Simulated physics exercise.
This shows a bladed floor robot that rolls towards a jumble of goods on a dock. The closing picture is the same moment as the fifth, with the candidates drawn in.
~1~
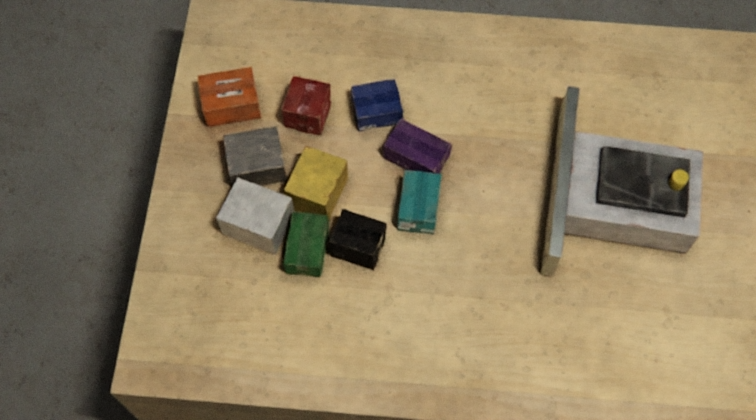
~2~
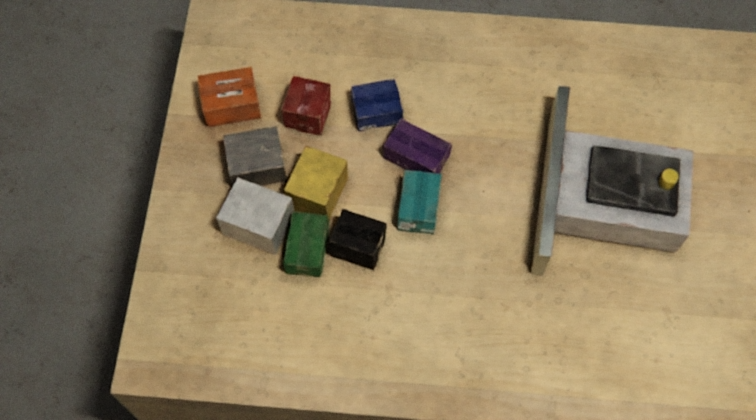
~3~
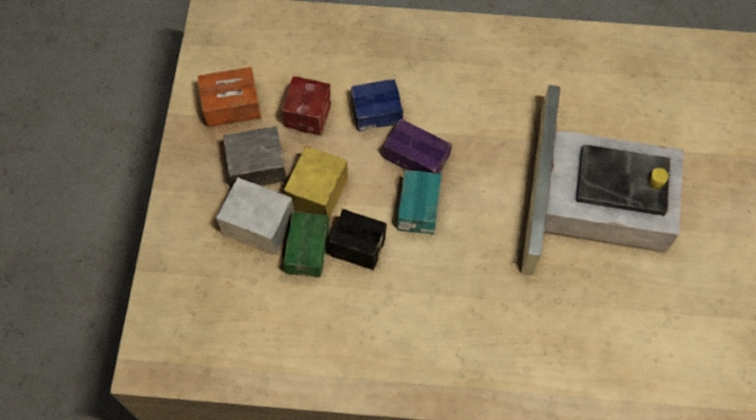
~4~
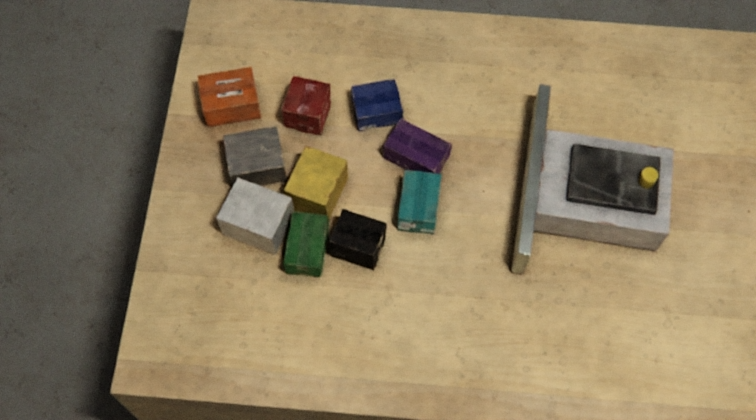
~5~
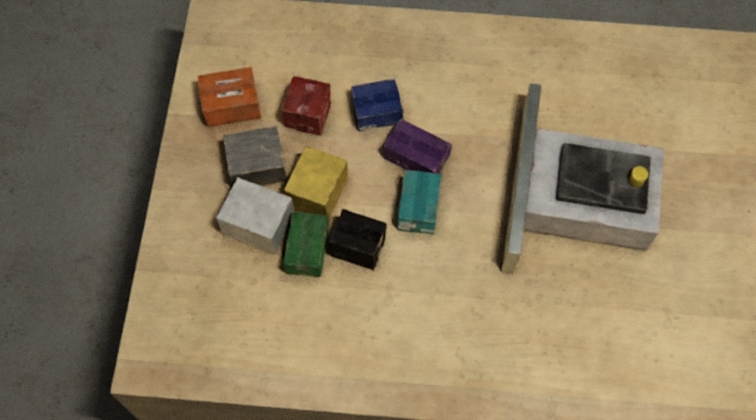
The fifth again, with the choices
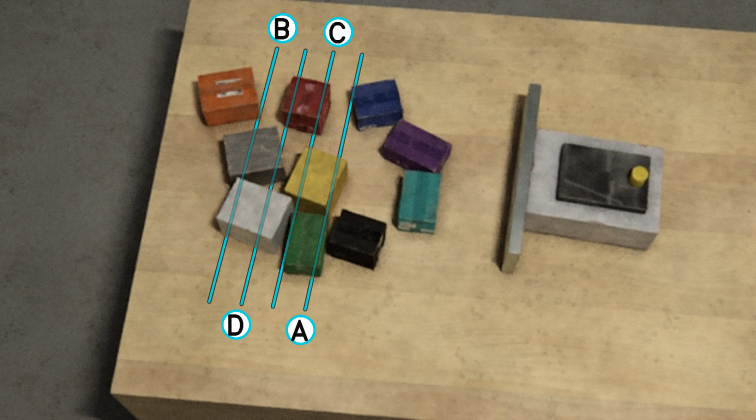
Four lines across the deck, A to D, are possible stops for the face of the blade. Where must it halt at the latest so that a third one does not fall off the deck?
D is the last line within the limit.
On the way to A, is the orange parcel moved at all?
No.
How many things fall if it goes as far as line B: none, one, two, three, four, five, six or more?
Three.
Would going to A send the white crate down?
No.
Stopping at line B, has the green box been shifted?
By then, yes.
On the marked copy, A at (335, 174); B at (245, 167); C at (305, 171); D at (276, 169).
Taking D. A third of the way, robot (506, 170); purple box (398, 152); turquoise parcel (404, 201).
Two thirds of the way, robot (415, 163); white crate (214, 219); grey crate (234, 149).
When it is over, robot (346, 158); white crate (145, 215); orange parcel (177, 91); none fallen.
As for the rest, A is within the limit but short; B drops three; C is within the limit but short.
